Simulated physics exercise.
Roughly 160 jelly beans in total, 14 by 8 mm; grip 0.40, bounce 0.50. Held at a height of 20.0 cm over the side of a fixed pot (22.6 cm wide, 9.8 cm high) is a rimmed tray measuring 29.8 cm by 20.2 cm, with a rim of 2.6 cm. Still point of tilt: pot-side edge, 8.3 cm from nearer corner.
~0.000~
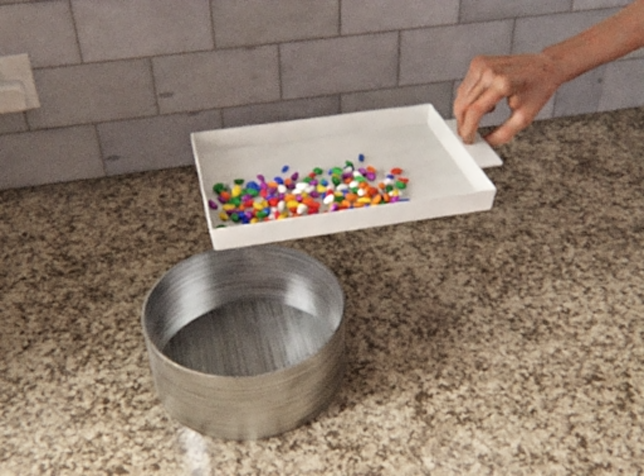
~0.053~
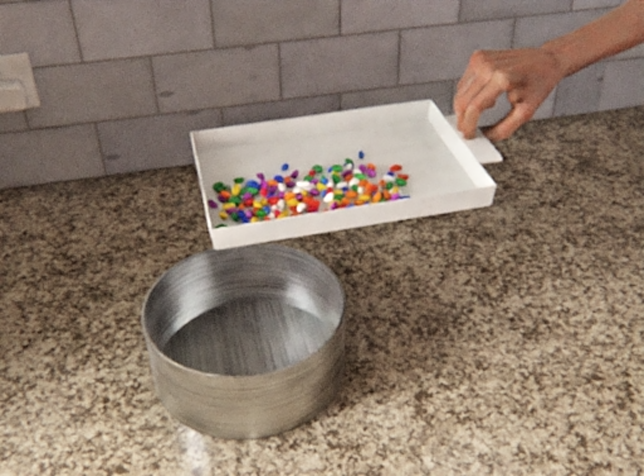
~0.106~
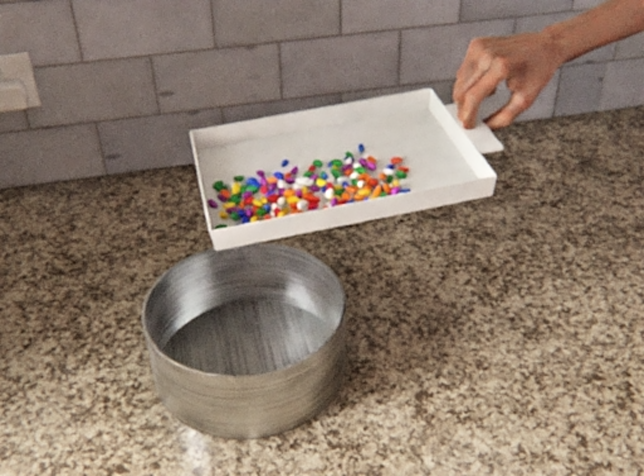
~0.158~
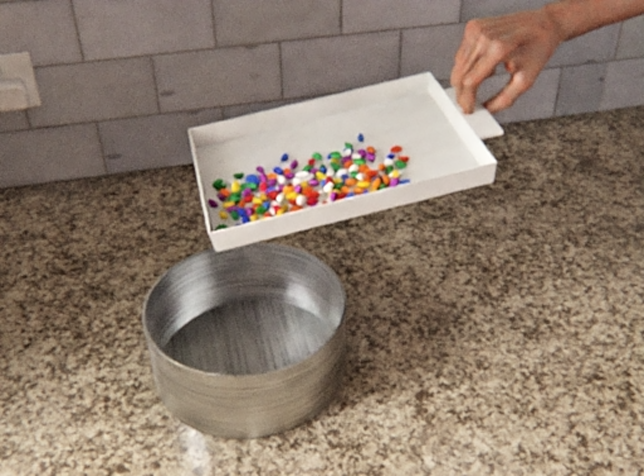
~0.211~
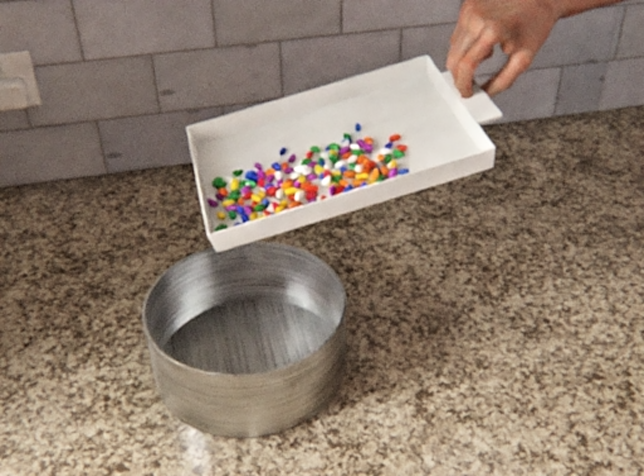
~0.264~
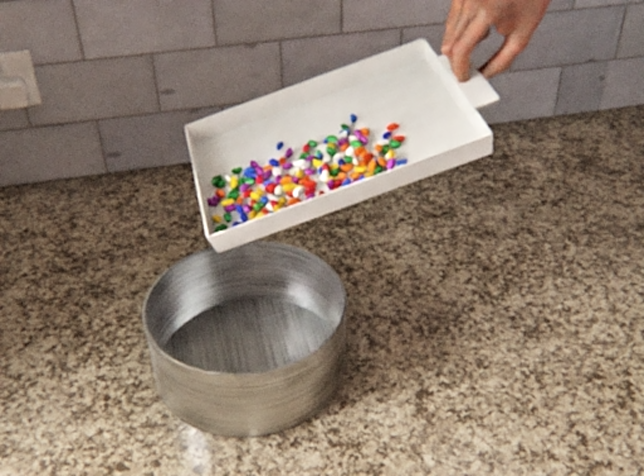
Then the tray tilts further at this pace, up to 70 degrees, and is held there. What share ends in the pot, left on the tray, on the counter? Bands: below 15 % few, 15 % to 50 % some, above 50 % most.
Result: Pot: Some, tray: Most, counter: Few.
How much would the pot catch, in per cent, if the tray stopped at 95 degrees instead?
The pot would get around 95 per cent.
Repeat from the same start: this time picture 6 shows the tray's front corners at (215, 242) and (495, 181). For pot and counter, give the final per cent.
Split: Pot = 20, counter = 0.
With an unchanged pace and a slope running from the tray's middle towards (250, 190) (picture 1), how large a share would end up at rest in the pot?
Estimate: Near 10 per cent.
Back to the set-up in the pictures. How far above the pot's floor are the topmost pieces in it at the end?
I'd put it at close to 1.0 centimetres.
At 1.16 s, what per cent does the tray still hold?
It's roughly 80 percent.
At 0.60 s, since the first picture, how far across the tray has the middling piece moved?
Around 3 centimetres.
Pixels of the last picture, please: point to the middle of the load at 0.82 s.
Approximately (243, 181) in the final picture.
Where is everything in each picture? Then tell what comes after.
Tray tilt 0 degrees, front corners at (213, 229) and (492, 188); middle of the pieces at (308, 202); pot at (244, 304), in the first picture.
Tray tilt 1 degrees, front corners at (213, 228) and (492, 184); middle of the pieces at (308, 200), in the second picture.
Tray tilt 4 degrees, front corners at (212, 230) and (493, 175), lowest corner left front; middle of the pieces at (308, 196), in the third picture.
Tray tilt 8 degrees, front corners at (211, 231) and (493, 161), lowest corner left front; middle of the pieces at (307, 191), in the fourth picture.
Tray tilt 12 degrees, front corners at (210, 233) and (491, 147), lowest corner left front; middle of the pieces at (306, 186), in the fifth picture.
Tray tilt 16 degrees, front corners at (210, 235) and (489, 133), lowest corner left front; middle of the pieces at (305, 181); pot at (245, 301). The tray's pace is about 80 degrees a second, in the sixth picture.
Then, at 0.60 s, tilt 42 degrees; the tray holds 100 %, the pot 0 %.
Then, at 0.82 s, tilt 60 degrees; the tray holds 100 %, the pot 0 %.
After 1.16 s, tilt 70 degrees; the tray holds 80 %, the pot 5 %.
In the end, at 2.4 s, pot 40 %, tray 60 %, counter 0 %.
